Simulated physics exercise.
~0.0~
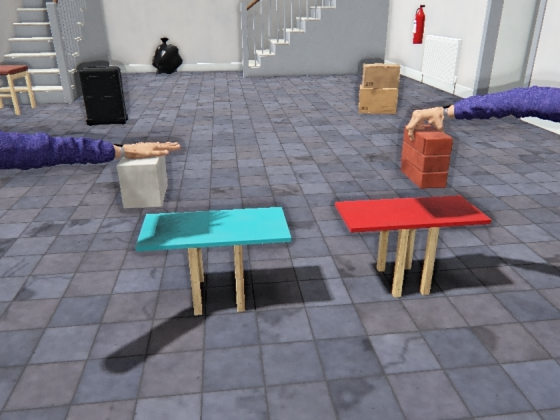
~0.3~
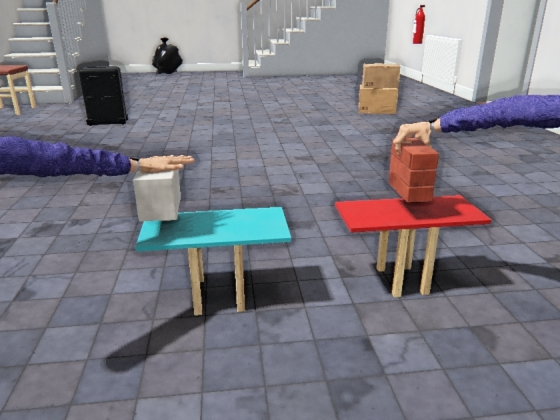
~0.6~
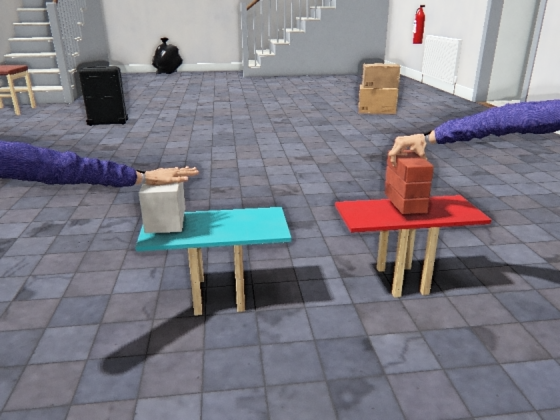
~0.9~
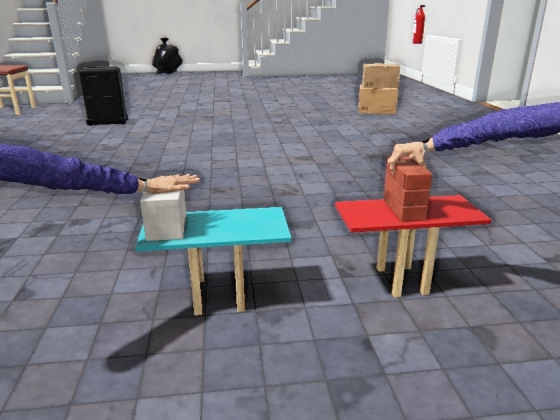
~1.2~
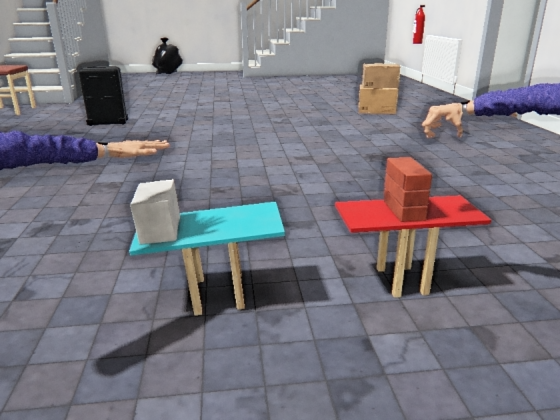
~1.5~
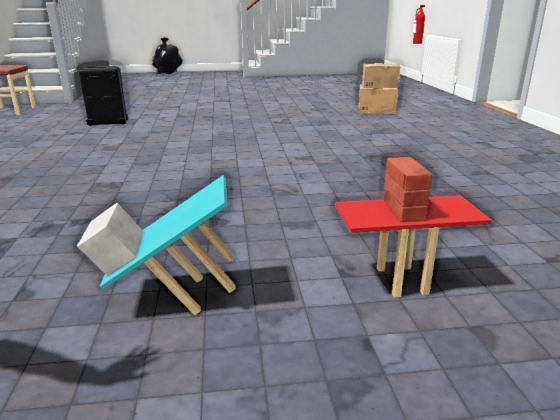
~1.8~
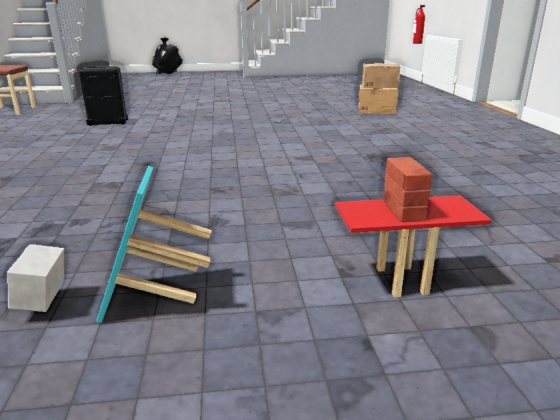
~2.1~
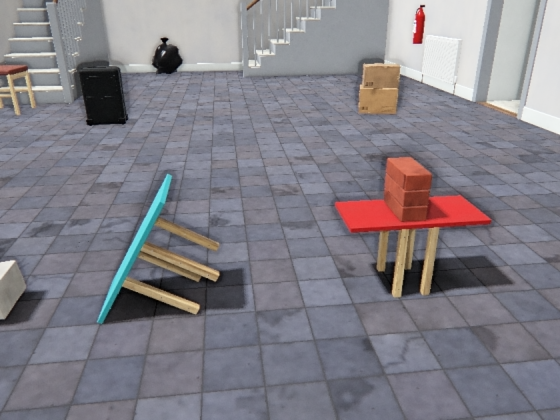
On a tiled floor, hands load two stands; the turquoise one topples left, the red stays.
